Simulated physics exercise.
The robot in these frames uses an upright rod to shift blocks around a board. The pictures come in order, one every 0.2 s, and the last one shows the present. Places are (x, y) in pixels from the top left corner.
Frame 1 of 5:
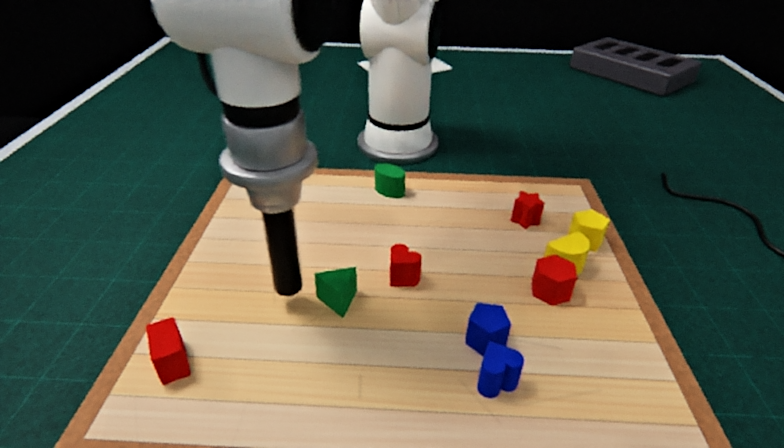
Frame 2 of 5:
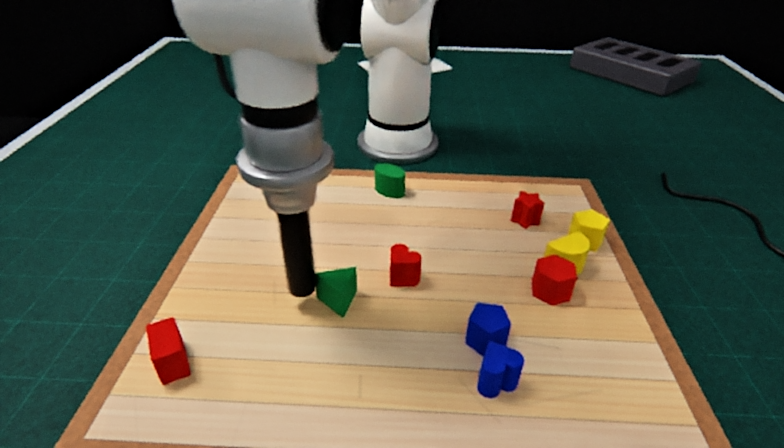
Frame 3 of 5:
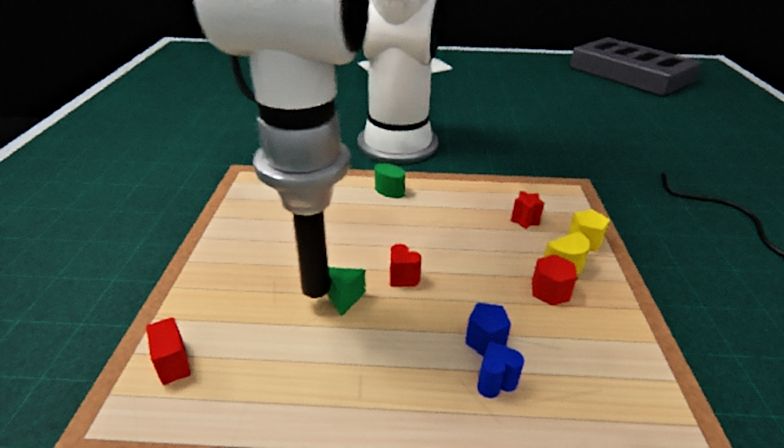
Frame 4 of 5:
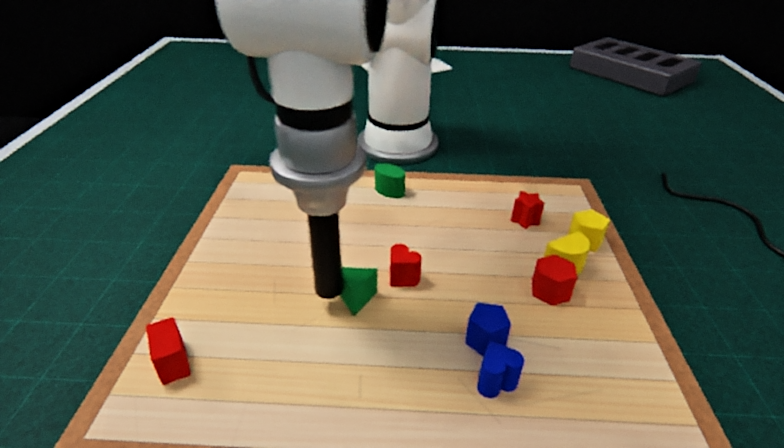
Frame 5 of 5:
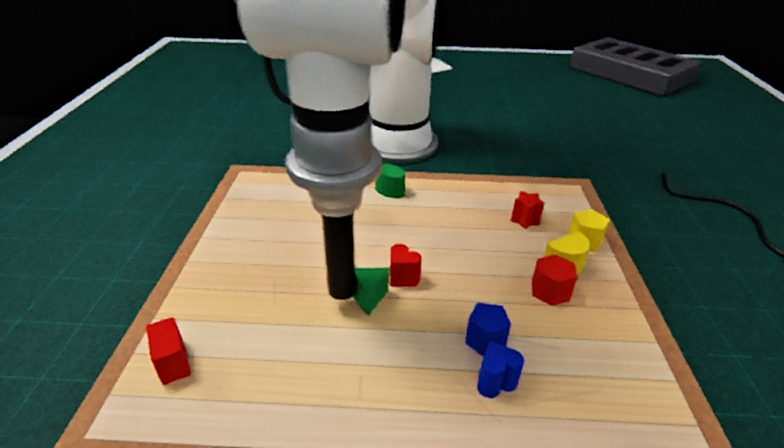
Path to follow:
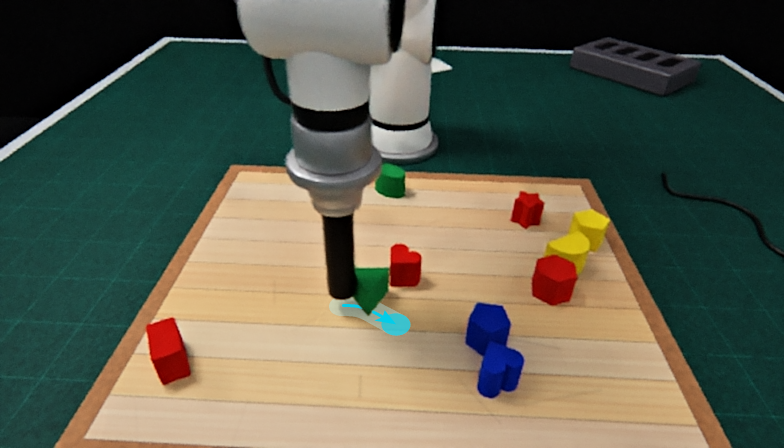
A white robot arm holding an upright black rod reaches over a light wooden board on a green table, seen from a fixed, raised viewpoint. Red, green, blue and yellow blocks dot the board, with a red heart near the middle and a second arm's base behind. The rod moves right, meets the green three-sided block and pushes it rightward, close to the red heart, which stays still.
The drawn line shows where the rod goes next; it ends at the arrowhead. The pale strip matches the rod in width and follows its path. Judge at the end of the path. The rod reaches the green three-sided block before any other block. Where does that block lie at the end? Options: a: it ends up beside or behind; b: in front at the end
a (it ends up beside or behind)
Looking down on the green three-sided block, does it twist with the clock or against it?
Prediction: Counterclockwise.
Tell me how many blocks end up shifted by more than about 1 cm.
The way I see it, the answer is one.
Drawn move, from (343, 306) by way of (362, 307) and (379, 315) to (396, 324).
Halfway along, rod (371, 296); green three-sided block (392, 275), turned 15° anticlockwise.
At the end, rod (396, 309); green three-sided block (395, 276), turned 25° anticlockwise; red heart-shaped block still.
